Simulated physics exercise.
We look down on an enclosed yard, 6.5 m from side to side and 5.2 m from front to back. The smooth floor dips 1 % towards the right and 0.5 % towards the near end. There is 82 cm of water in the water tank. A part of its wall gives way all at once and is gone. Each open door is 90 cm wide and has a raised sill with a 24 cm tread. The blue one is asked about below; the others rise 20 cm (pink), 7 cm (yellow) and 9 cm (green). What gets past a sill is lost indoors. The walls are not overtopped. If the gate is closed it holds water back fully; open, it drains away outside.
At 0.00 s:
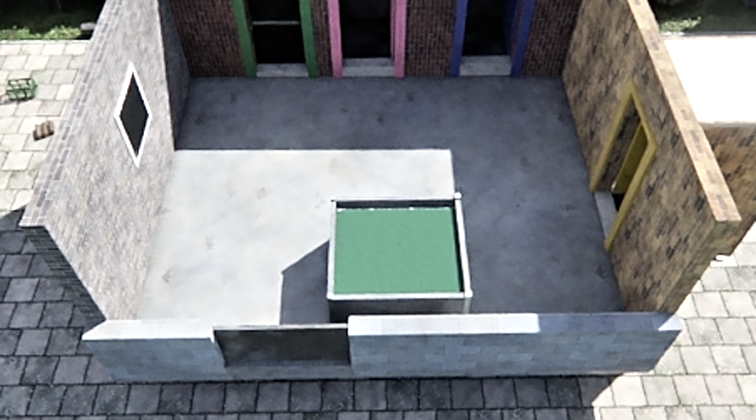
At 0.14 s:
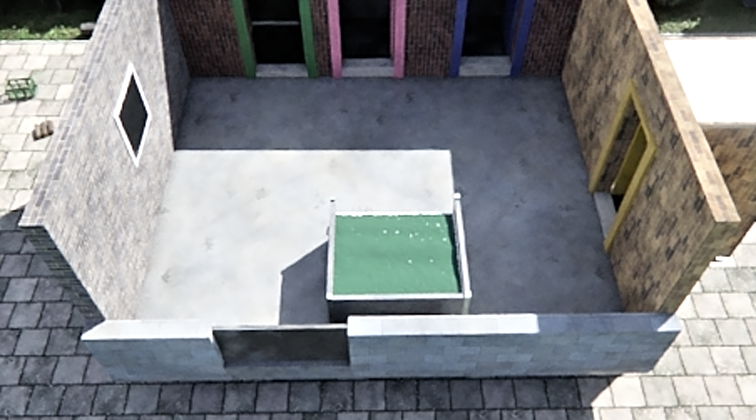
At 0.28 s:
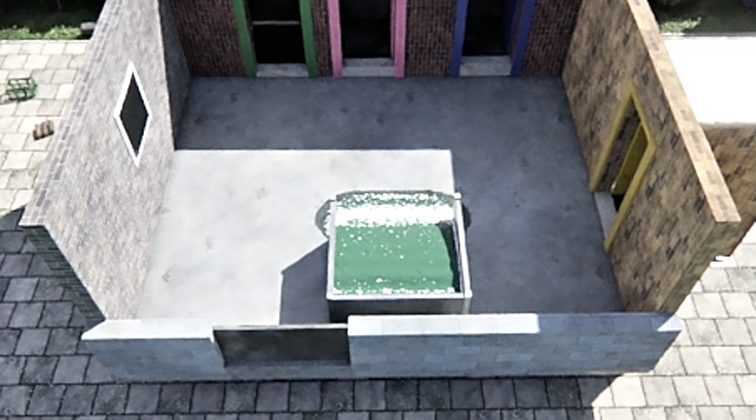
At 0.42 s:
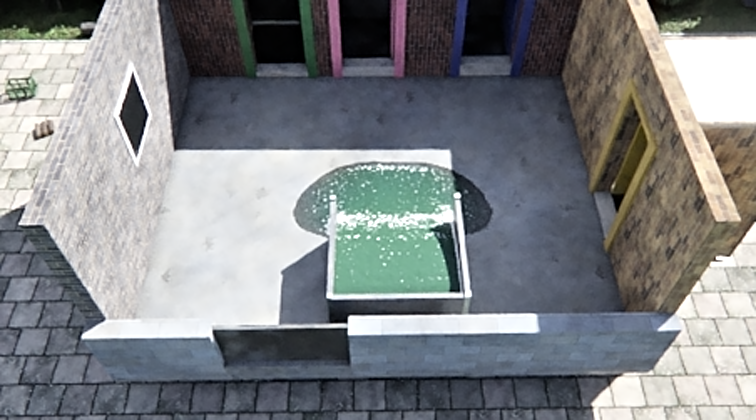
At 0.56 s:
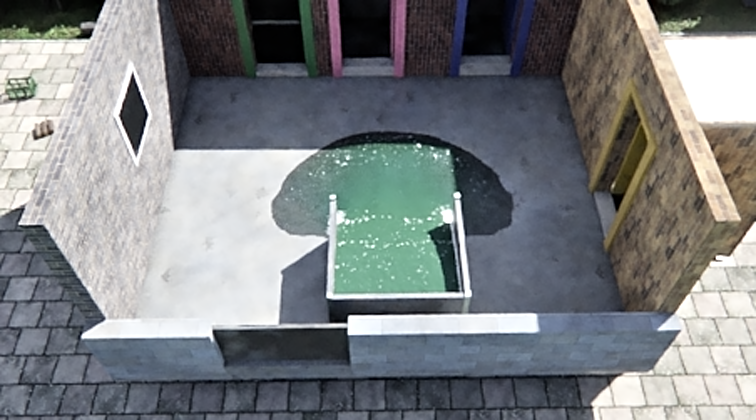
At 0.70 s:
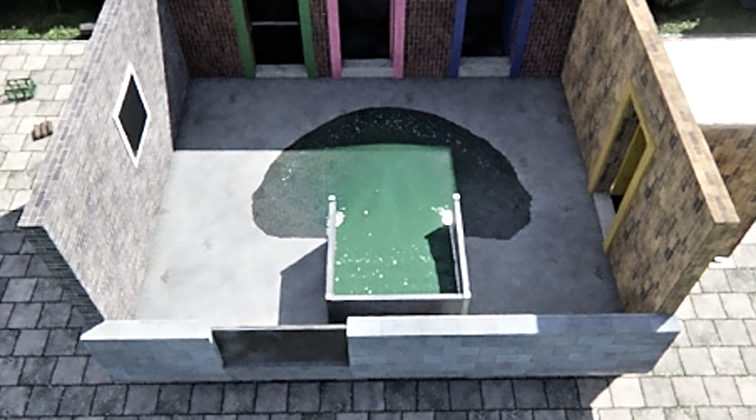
Green water pours out of the tank's far side and spreads widely across the gray floor.
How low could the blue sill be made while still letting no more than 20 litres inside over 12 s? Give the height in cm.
Some 17 cm above the ground.
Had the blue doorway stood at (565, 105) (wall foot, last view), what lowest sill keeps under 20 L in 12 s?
About 23 cm.
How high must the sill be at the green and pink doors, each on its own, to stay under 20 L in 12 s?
Roughly 13.0 cm at green and 27 cm at pink.
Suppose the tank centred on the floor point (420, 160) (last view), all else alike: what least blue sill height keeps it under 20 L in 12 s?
Some 29 cm.
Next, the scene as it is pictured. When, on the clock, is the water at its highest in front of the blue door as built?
Near 1.8 s.
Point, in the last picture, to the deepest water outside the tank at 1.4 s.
Near (418, 82).
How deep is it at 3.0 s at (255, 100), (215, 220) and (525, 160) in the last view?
In that order: 12, 0 and 2 cm.
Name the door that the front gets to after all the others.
Last comes the yellow one.
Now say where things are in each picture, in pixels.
In the first frame, the water tank at (397, 248) is whole and still, 82 cm deep; the blue door at (492, 28) is dry.
In the second frame, water pours out on the far side and has run 0.3 m, to a hidden place; about 7 cm deep outside, 82 cm at the back.
In the third frame, water pours out on the far side and has run 0.8 m, to (356, 195); about 13 cm deep outside, 73 cm at the back.
In the fourth frame, the gap is on the far side, the front 1.4 m out at (352, 168); the back of the water tank holds 70 cm.
In the fifth frame, the gap is on the far side, the front 2.0 m out at (367, 137); the back of the water tank holds 66 cm.
In the sixth frame, water pours out on the far side and has run 2.6 m, to (370, 112); about 6 cm deep outside, 58 cm at the back; the blue door at (491, 30), 3.9 m from the gap, is still 1.4 m from the nearest water.
After 1.4 s water covers 50 % of the floor, deepest (32 cm) near (418, 82); 21 cm at the blue door, 0 litres in over its 24 cm sill.
After 3.0 s water covers 55 % of the floor, deepest (28 cm) near (552, 82); 14 cm at the blue door, 1 litre in over its 24 cm sill.
After 12.0 s water covers 85 % of the floor, deepest (11 cm) near (629, 334); 6 cm at the blue door, 1 litre in over its 24 cm sill.
At the blue door as built, the water arrived by 1.2 s and peaked near 24 cm at 1.8 s.
With a sill of 15 cm, 29 litres would have come in within the 12 s; with 20.5 cm, 6 litres. So under 20 litres takes about 17 cm.
